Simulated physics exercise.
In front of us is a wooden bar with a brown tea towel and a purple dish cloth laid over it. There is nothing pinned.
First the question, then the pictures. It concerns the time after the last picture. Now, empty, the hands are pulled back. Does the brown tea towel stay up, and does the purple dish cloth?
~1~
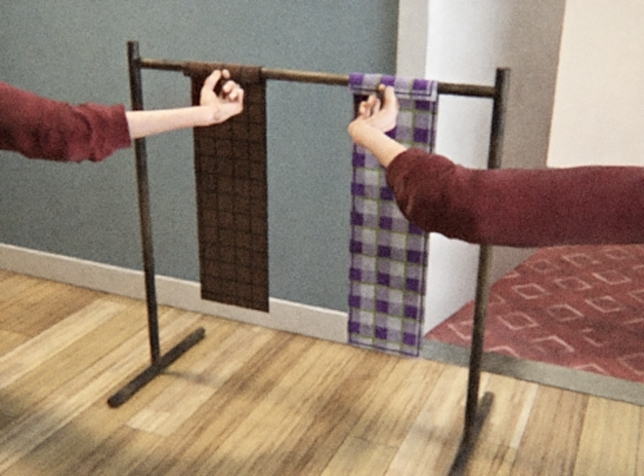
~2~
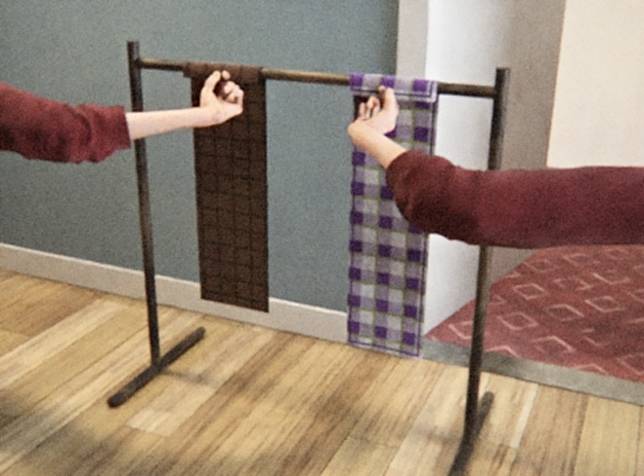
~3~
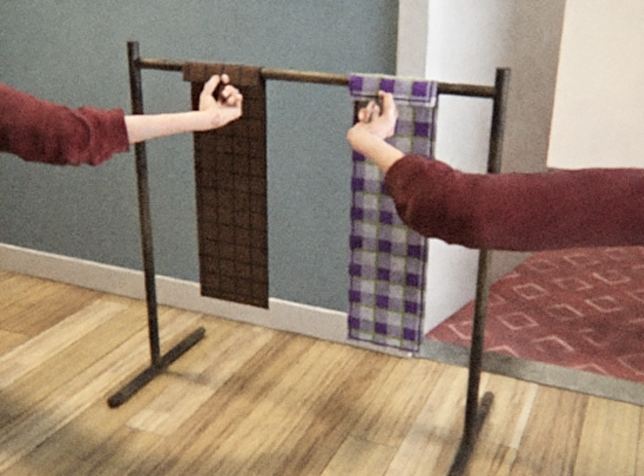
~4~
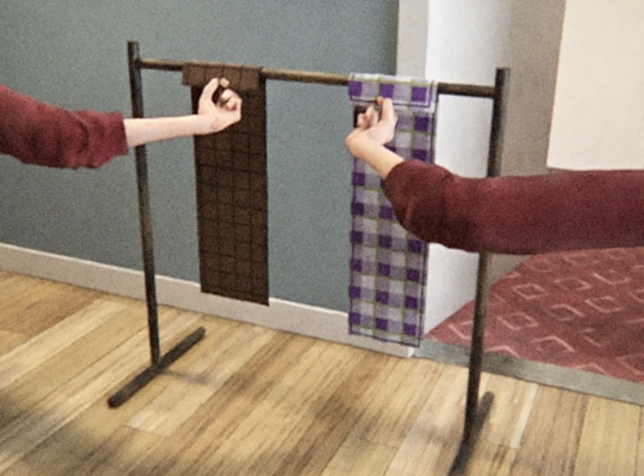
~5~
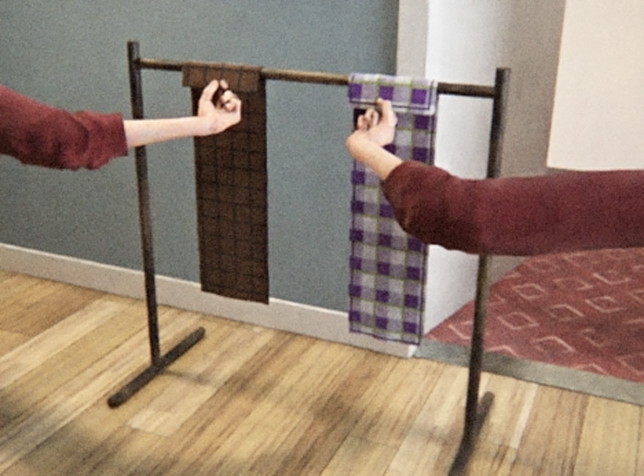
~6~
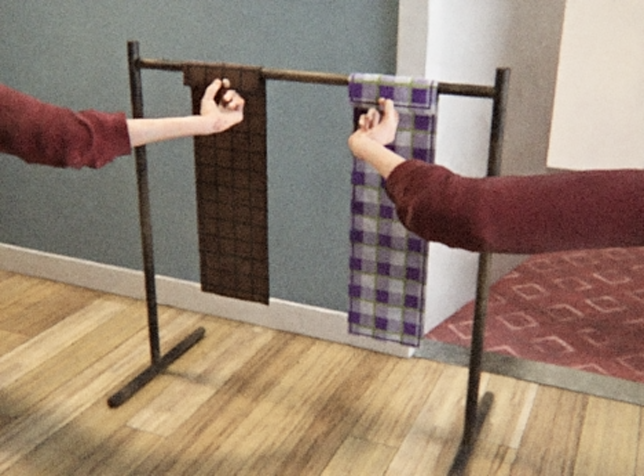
Brown tea towel: No; purple dish cloth: No.
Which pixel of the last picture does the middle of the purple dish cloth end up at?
Roughly at (383, 421).
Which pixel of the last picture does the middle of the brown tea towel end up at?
Roughly (240, 385).
Then, 0.36 s later than the last view, tea towel clear of the rail and dropping near (235, 281); dish cloth clear of the rail and dropping near (387, 310).
Then, 0.60 s later than the last view, tea towel in a heap on the floor near (239, 383); dish cloth in a heap on the floor near (383, 418).
Finally, tea towel in a heap on the floor near (240, 385); dish cloth in a heap on the floor near (382, 421). The brown tea towel slips to the floor and the purple dish cloth is pulled off by its long side.
